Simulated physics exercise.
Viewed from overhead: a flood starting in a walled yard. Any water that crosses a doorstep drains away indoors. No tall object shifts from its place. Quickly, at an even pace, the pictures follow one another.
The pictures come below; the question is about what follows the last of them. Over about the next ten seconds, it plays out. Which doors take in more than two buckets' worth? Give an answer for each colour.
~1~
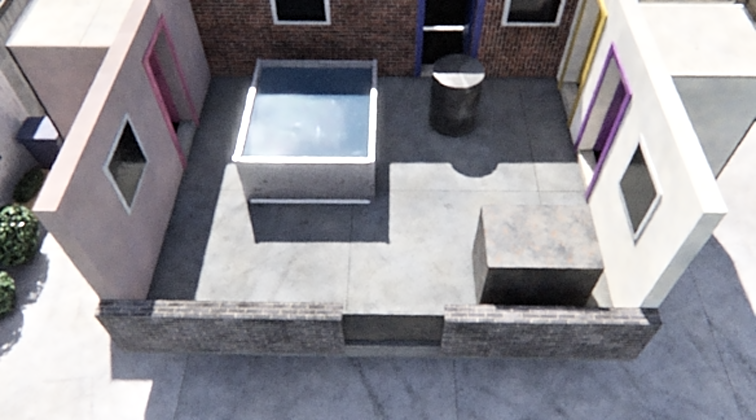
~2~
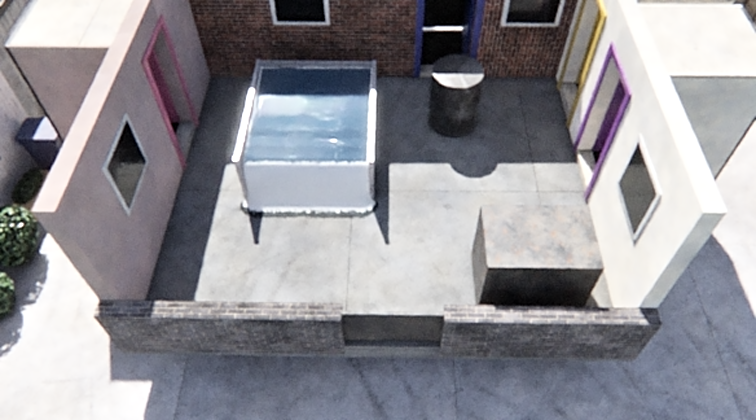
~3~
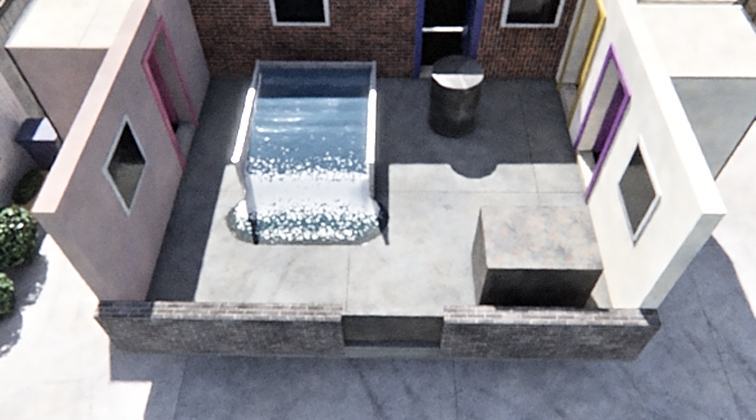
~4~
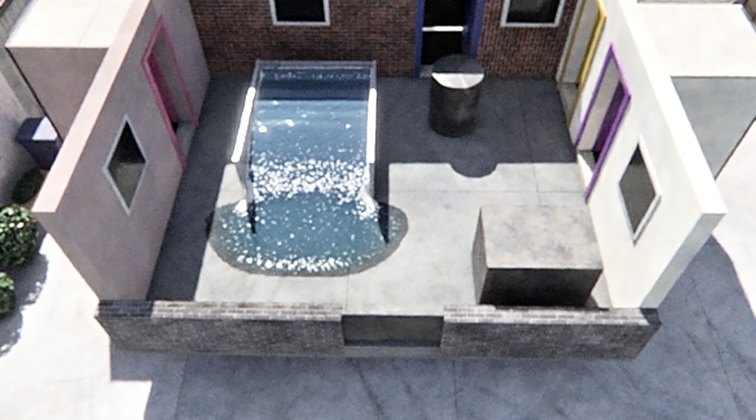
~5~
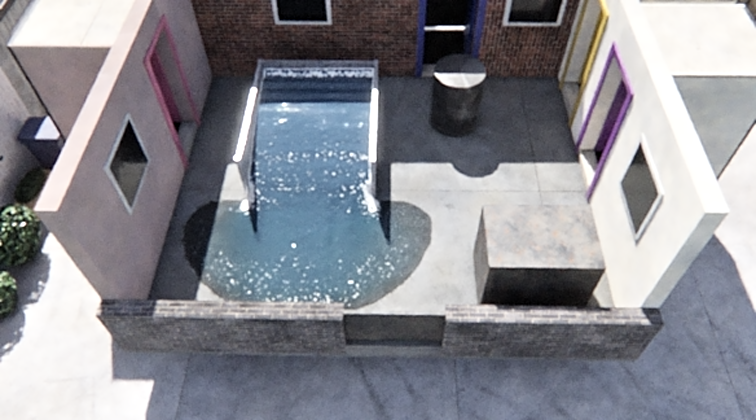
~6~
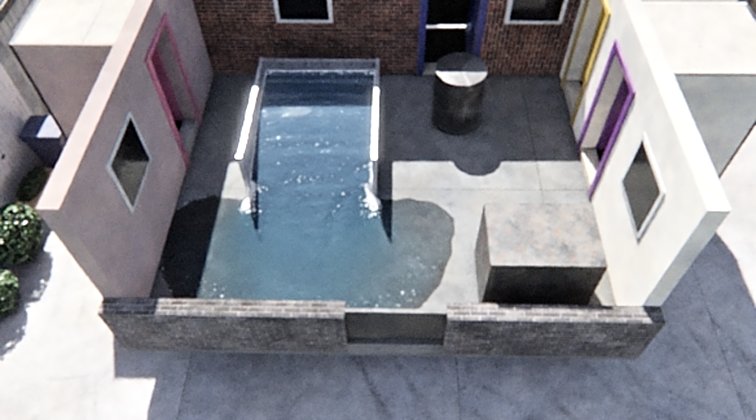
Outcome: The yellow door does not exceed two buckets; the purple door does not exceed two buckets; the blue door exceeds two buckets; the pink door does not exceed two buckets.
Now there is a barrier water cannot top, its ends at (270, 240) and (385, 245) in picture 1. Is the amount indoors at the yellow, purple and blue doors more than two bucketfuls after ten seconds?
Taking them in turn, the yellow one is spared, the purple one is flooded and the blue one is spared.
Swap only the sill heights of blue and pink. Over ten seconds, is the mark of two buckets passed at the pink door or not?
Well, the way I see it, the pink door lets through more.
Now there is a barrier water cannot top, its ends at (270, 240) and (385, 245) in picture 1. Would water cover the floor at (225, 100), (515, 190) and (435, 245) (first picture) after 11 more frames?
Log, spots one to three: Spared; swamped; swamped.
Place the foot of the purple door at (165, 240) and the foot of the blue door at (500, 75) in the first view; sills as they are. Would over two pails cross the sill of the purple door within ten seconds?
The purple one tops the limit, as far as I can tell.
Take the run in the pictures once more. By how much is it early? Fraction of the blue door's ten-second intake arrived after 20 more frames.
Close to 0 %.
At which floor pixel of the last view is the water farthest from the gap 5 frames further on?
I'd go with roughly (532, 330).
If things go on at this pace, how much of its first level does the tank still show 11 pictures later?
Some 30 per cent.
A moment on, water covers 35 % of the floor; the yellow door not reached, the purple door not reached, the blue door not reached, the pink door not reached.
Next, water covers 40 % of the floor; the yellow door not reached, the purple door not reached, the blue door not reached, the pink door not reached.
Then, water covers 80 % of the floor; the yellow door not reached, the purple door wet at the sill, nothing in, the blue door not reached, the pink door wet at the sill, nothing in.
Later, water covers 95 % of the floor; the yellow door wet at the sill, nothing in, the purple door wet at the sill, nothing in, the blue door over two buckets in, the pink door wet at the sill, nothing in.
In the end, water covers 95 % of the floor; the yellow door wet at the sill, nothing in, the purple door under two buckets in, the blue door far over two buckets in, the pink door under two buckets in.
